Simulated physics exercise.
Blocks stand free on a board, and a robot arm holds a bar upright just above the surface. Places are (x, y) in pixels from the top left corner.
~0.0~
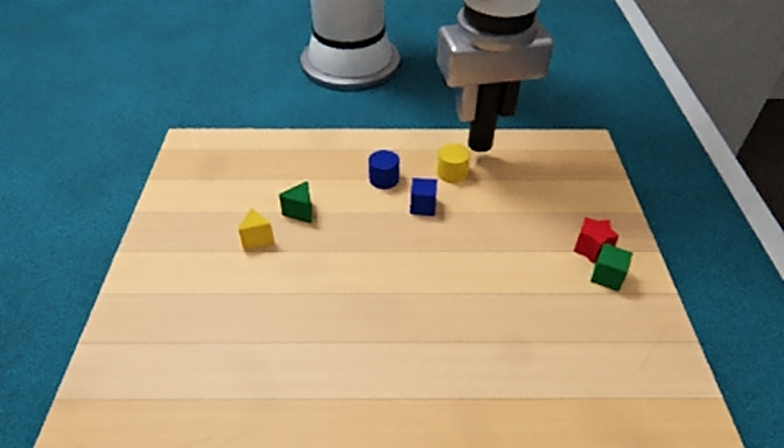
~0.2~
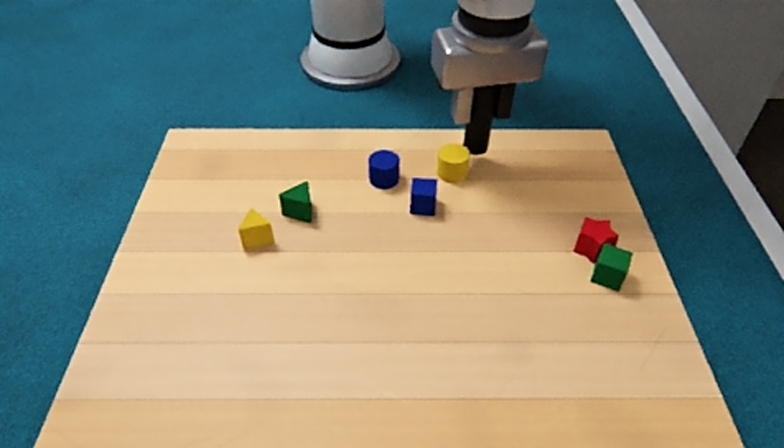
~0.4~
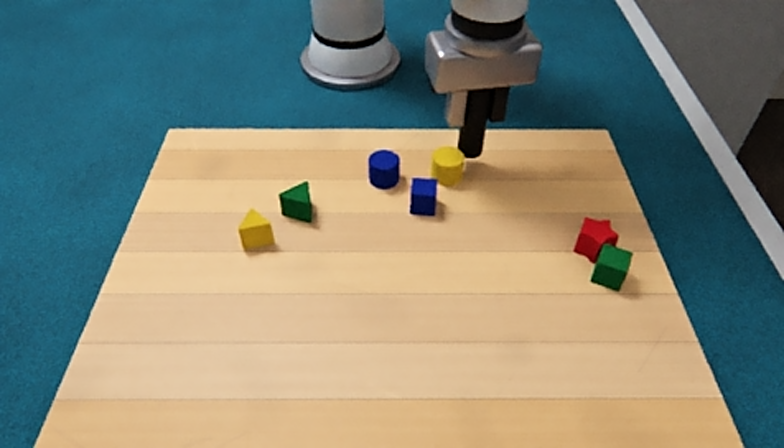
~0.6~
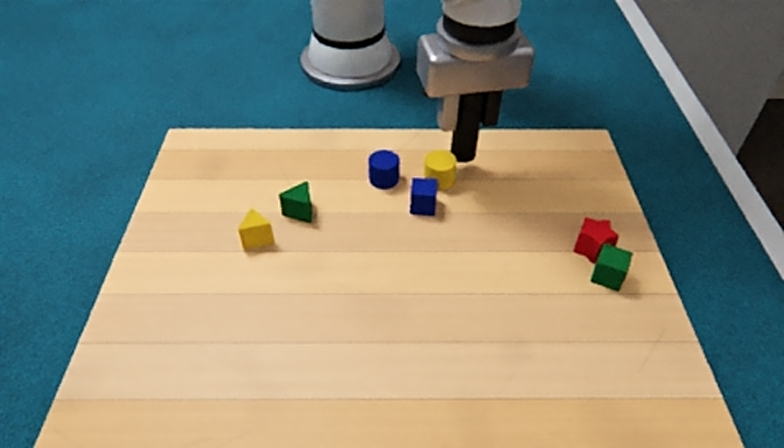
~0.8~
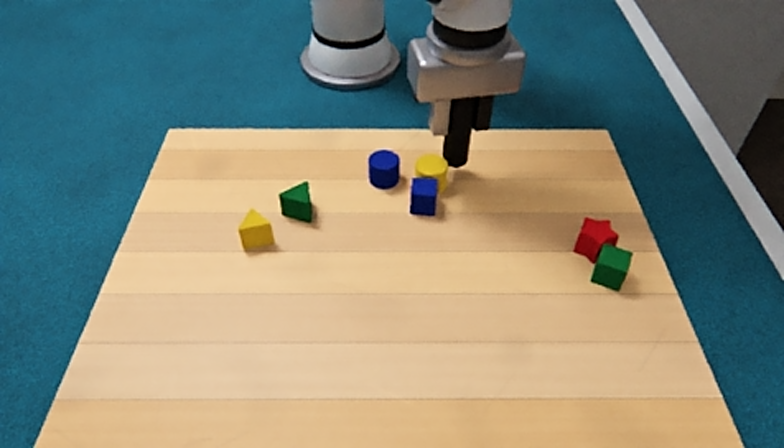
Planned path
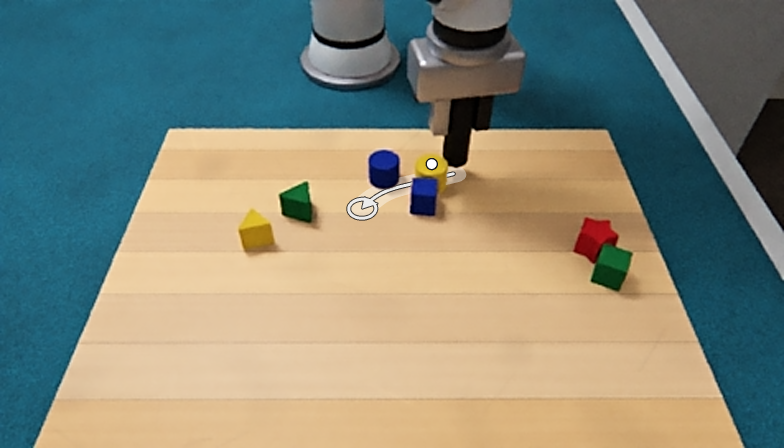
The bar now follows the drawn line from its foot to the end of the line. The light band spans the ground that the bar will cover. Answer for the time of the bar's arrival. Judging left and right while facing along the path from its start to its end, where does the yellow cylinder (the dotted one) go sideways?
It moves left.
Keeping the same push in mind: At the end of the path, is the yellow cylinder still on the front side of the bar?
In short: Yes.
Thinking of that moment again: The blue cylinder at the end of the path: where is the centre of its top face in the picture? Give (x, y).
Pixel (361, 159).
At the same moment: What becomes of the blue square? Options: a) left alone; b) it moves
The answer is b.
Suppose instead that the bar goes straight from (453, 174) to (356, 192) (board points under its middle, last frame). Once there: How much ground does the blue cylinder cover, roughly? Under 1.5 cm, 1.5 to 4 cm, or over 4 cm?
Travels over 4 cm.
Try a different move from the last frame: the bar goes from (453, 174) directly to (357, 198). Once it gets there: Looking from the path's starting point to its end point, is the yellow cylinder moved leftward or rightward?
It heads left.
Path on the board, from (453, 174) via (421, 182) and (388, 191), ending at (362, 209); the dot is on the yellow cylinder.
On the path given first. One third of the way, bar at (422, 168); blue cylinder at (381, 159); blue square at (421, 192), turned 35° anticlockwise; yellow cylinder at (401, 176).
Two thirds of the way, bar at (387, 177); blue cylinder at (365, 159); blue square at (420, 192), turned 35° anticlockwise; yellow cylinder at (375, 190).
At the end, bar at (362, 194); green three-sided block in place; blue cylinder at (361, 159); blue square at (420, 192), turned 35° anticlockwise; yellow cylinder at (360, 210).
